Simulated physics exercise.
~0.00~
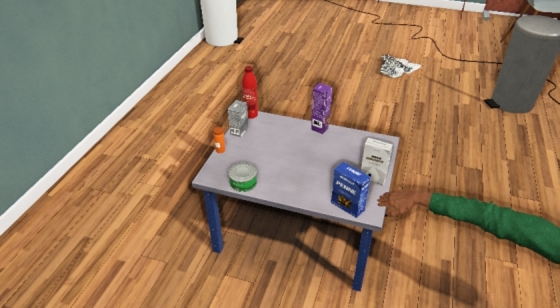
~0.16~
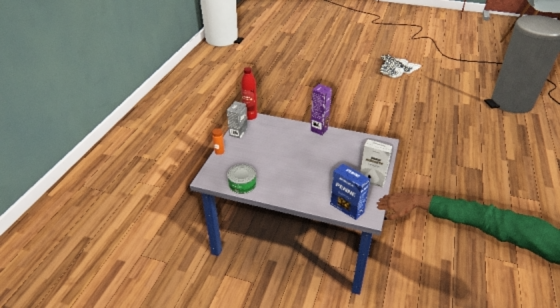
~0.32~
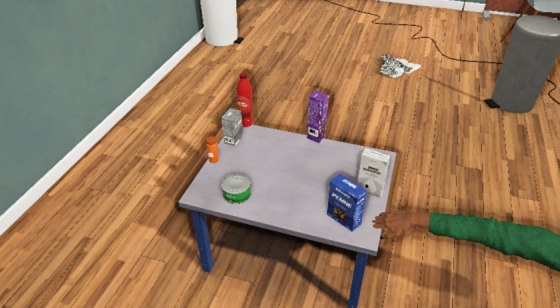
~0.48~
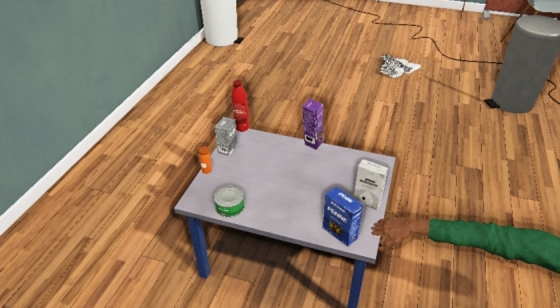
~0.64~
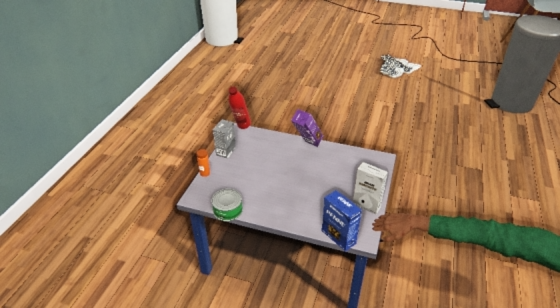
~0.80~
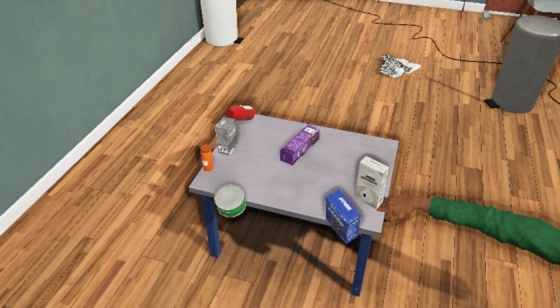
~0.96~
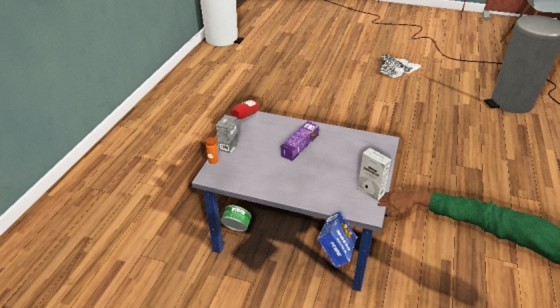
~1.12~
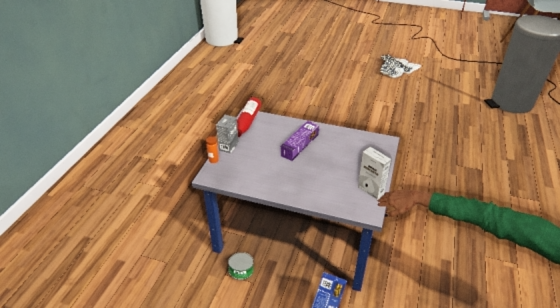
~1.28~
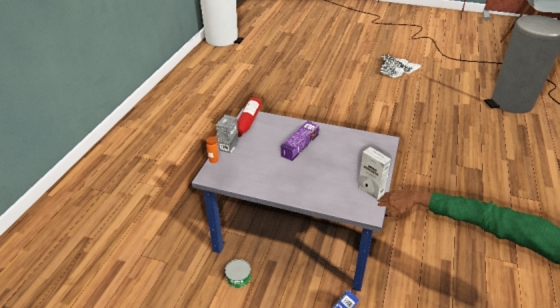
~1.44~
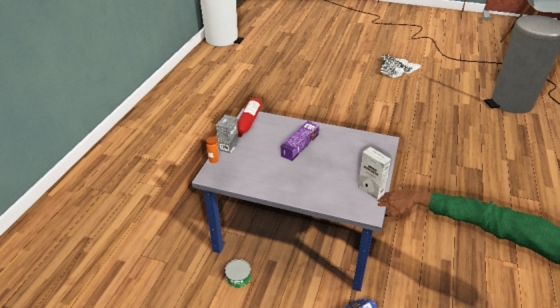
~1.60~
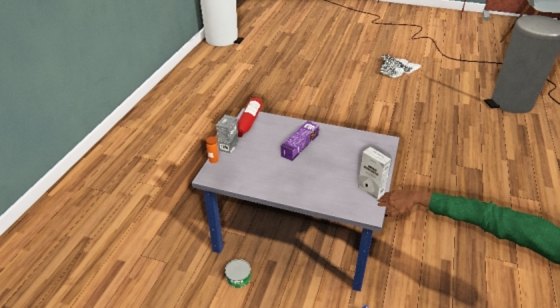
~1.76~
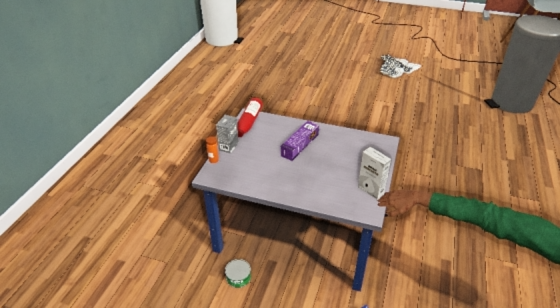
The footage shows a hand at the edge of a side table that slides toward the viewer and back, as a purple carton and red bottle topple on it and a green tub and blue packet drop to the floor, while the orange shaker, grey packet and white packet stay standing.
